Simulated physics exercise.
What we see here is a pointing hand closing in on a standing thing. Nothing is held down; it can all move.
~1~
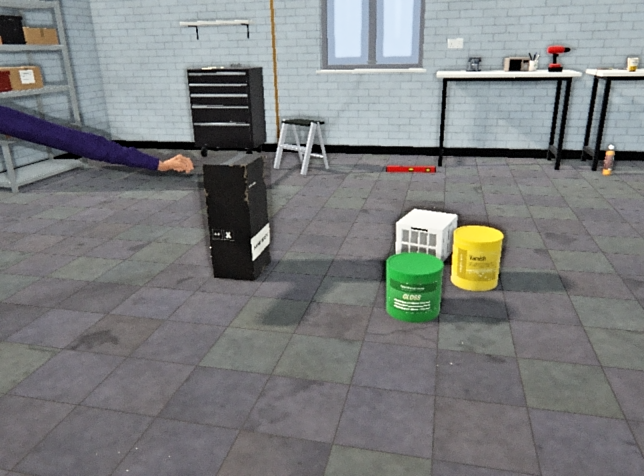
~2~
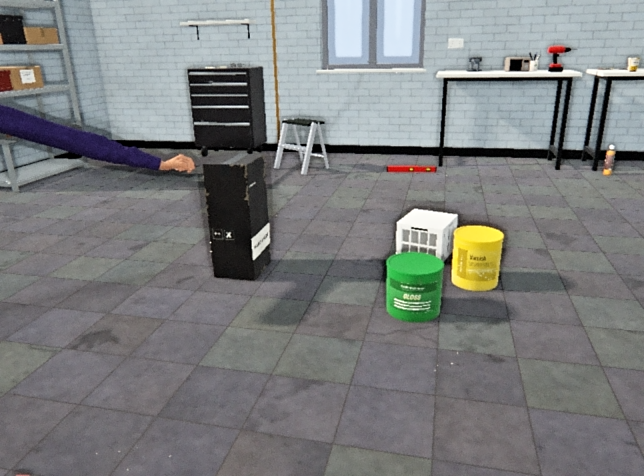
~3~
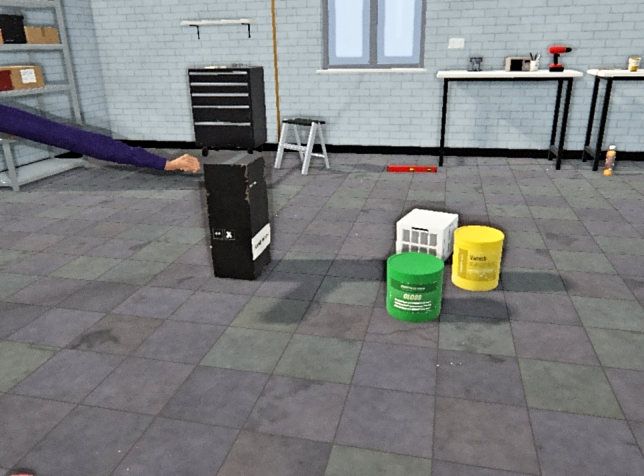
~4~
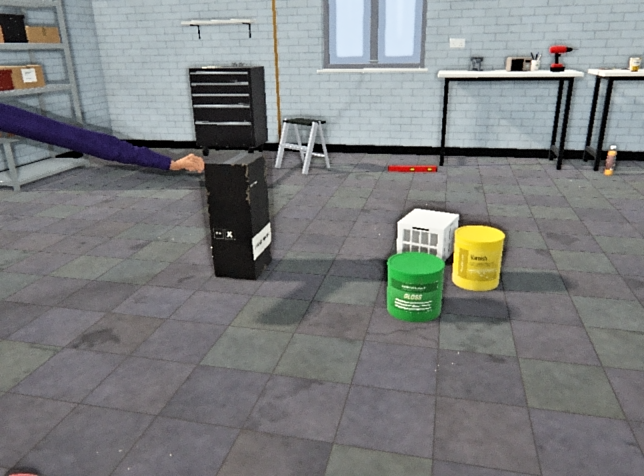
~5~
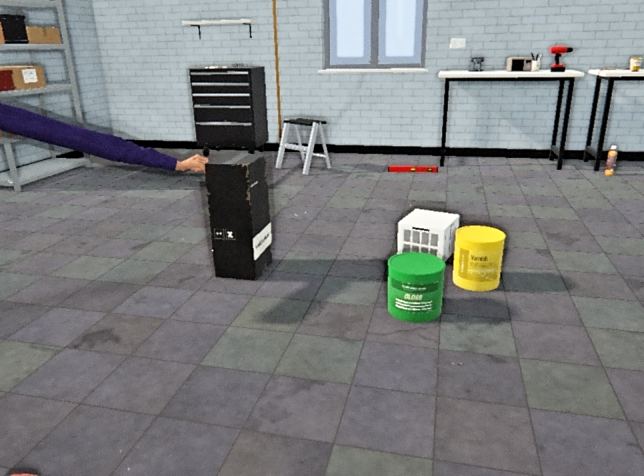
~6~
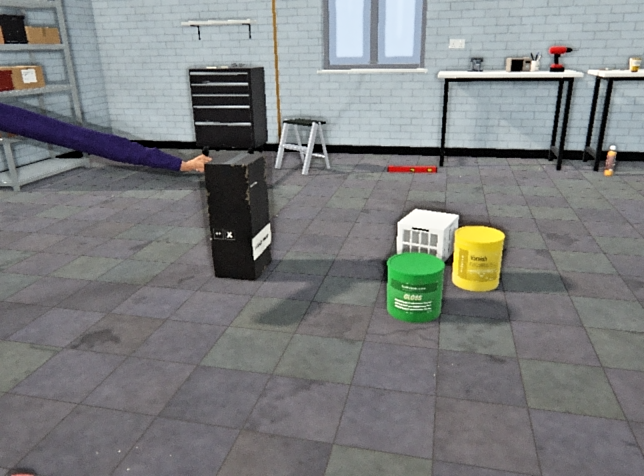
A purple-sleeved arm reaches in from the left in a garage-like room with pale brick walls and dark tiles, seen from a slightly raised, steady viewpoint. Its hand points toward the top of a tall black box at left of centre, while a green tub, white crate and yellow tub sit grouped to the right. The hand edges slightly rightward to the box's upper edge, and the box and tubs stay still.
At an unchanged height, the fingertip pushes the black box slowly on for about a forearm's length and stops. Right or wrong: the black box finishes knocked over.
Right.
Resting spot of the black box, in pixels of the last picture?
The object ends up somewhere near (323, 256).
Then, 0.40 s later than the last frame, black box tilted by 10° near (250, 214).
Then, 1.10 s later than the last frame, black box tilted by 31° near (272, 215).
Then, 1.30 s later than the last frame, black box tilted by 49° near (290, 222).
Then, 1.50 s later than the last frame, black box on its side near (321, 256).
When it is over, lying over on the floor, black box. End places, in pixels of the last picture, black box near (323, 256).
